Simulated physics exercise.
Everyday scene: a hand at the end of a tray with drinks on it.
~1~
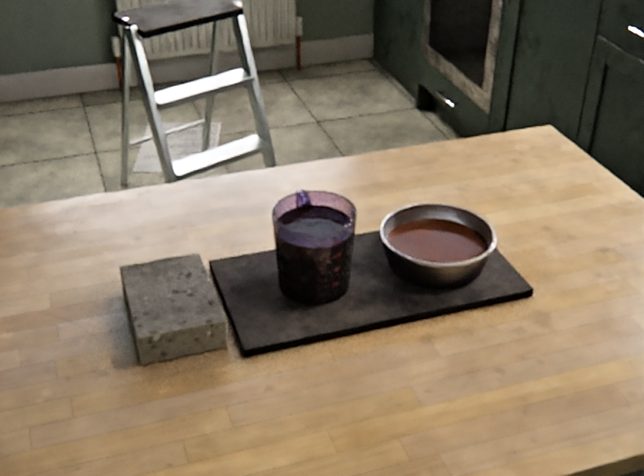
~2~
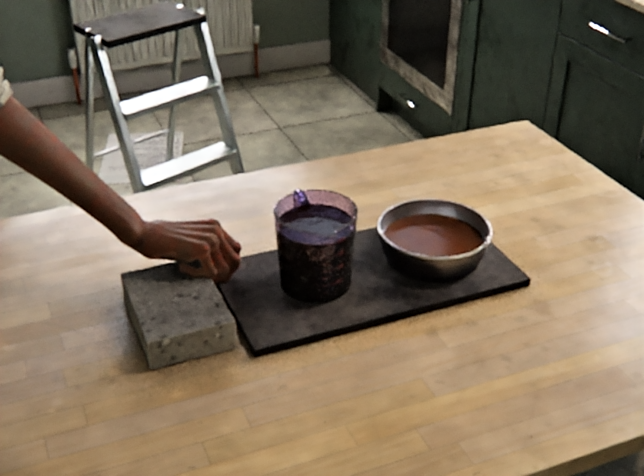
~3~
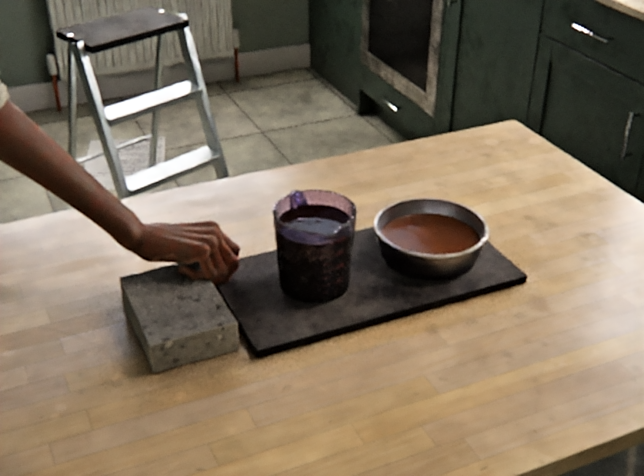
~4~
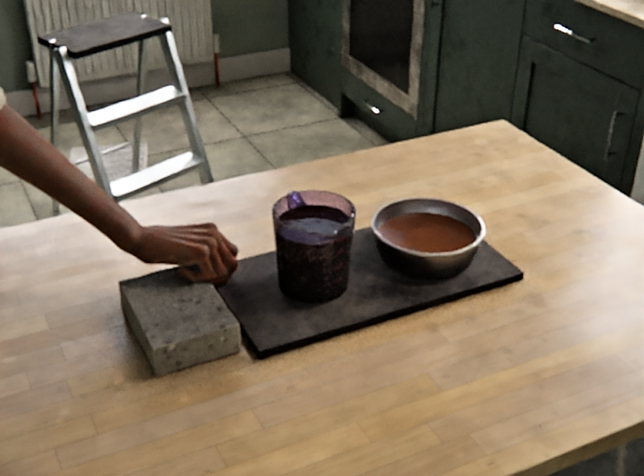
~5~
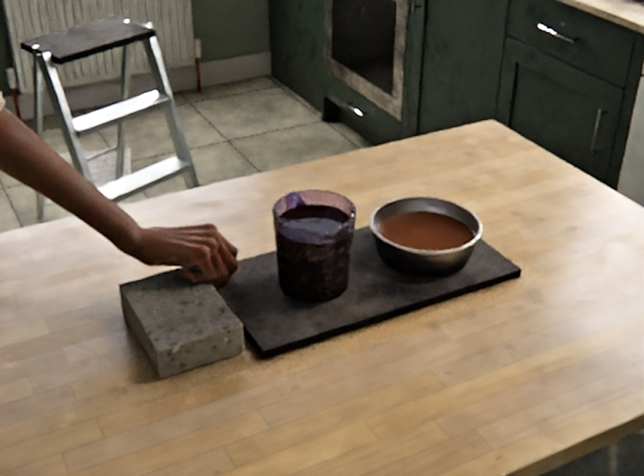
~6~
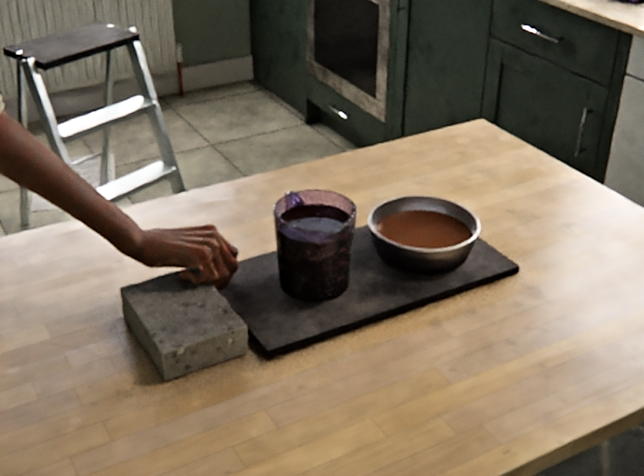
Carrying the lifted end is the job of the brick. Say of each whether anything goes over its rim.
In order: Measuring jug: It will not slosh over; dish: It will not slosh over.
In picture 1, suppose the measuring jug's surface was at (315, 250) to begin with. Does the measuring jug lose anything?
I'd bet it comes through fine.
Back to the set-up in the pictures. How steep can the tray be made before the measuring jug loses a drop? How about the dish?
25° first, 20° second, roughly.
Next, the tray slopes by about 4°; measuring jug, its rim is dry; dish, its rim is dry.
After that, the tray slopes by about 9°; measuring jug, its rim is dry; dish, its rim is dry.
Finally, the tray slopes by about 7°, resting on the brick; measuring jug, its rim is dry; dish, its rim is dry.
